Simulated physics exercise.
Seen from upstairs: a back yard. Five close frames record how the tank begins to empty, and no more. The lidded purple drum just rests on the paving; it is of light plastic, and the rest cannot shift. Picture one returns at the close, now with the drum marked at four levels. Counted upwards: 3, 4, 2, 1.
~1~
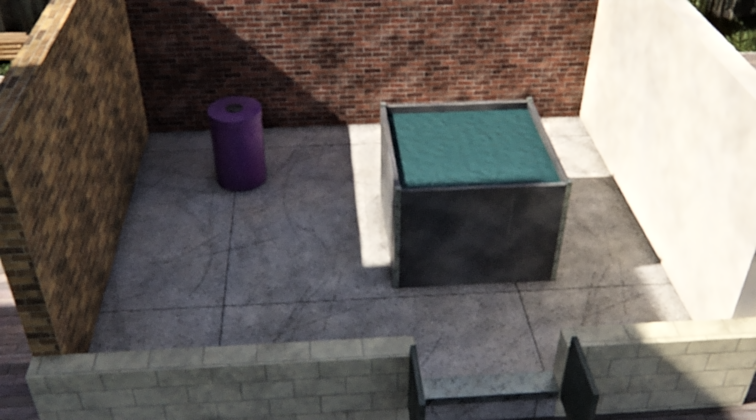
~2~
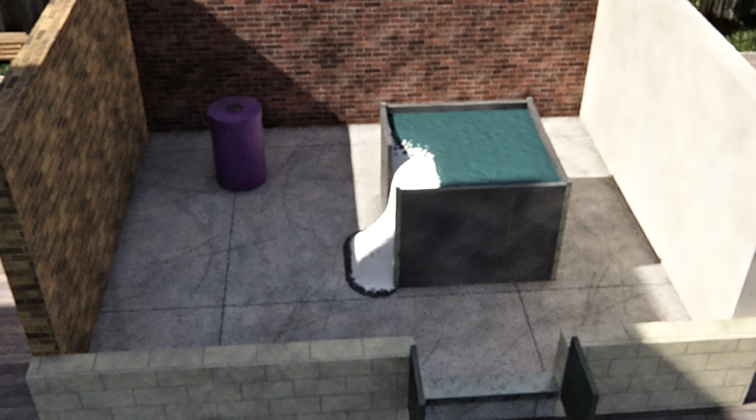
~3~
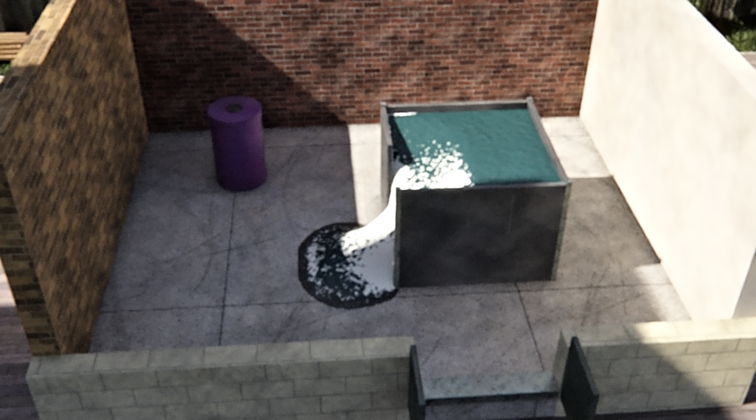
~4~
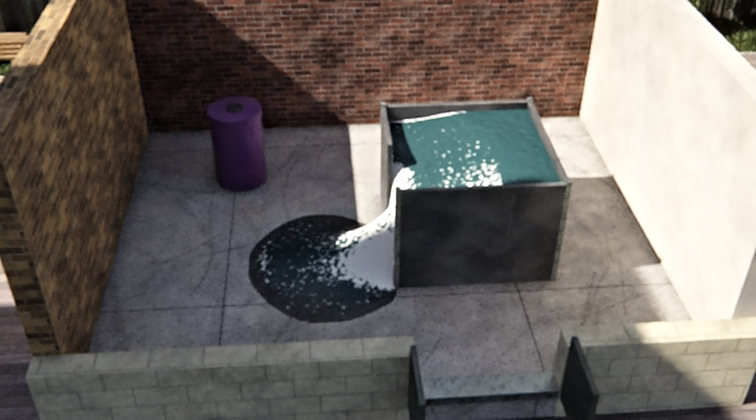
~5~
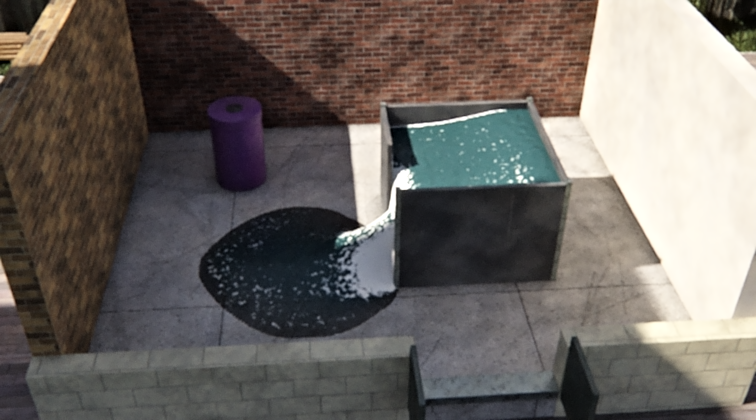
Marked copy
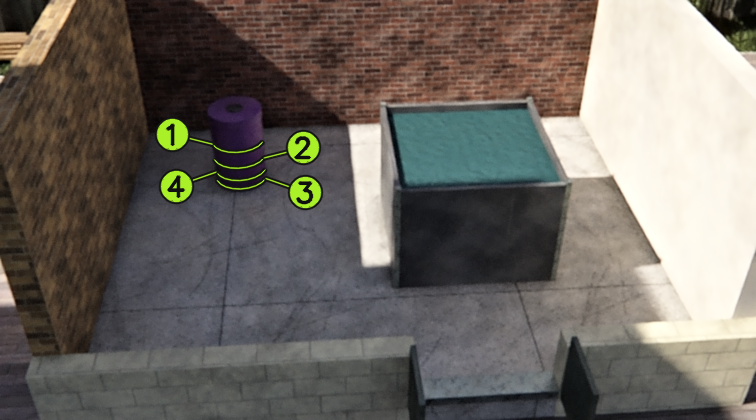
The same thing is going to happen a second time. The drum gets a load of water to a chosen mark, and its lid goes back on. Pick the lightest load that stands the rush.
Choose 2.
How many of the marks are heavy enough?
Two.
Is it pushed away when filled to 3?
Yes, it does.
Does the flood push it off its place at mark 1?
No, not at all.
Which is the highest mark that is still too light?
That would be 4.
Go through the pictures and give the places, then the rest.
Lid of the purple drum at (234, 109); tank full, its middle at (469, 148); open gate at (487, 336), in the first frame.
In the second frame, 2 % of the ground under water, its edge towards the drum at (365, 233).
In the third frame, 4 % of the ground under water, its edge towards the drum at (312, 238).
In the fourth frame, 8 % of the ground under water, its edge towards the drum at (283, 229).
Lid of the purple drum at (234, 109); 13 % of the ground under water, its edge towards the drum at (272, 215), in the fifth frame.
In lime, 1 at (236, 152); 2 at (238, 168); 3 at (240, 188); 4 at (239, 180); from the bottom up 3, 4, 2, 1.
With 1, it does not move.
With 2, it does not move.
With 3, it is pushed about 7 times its own width away.
With 4, it is pushed about its own width away.
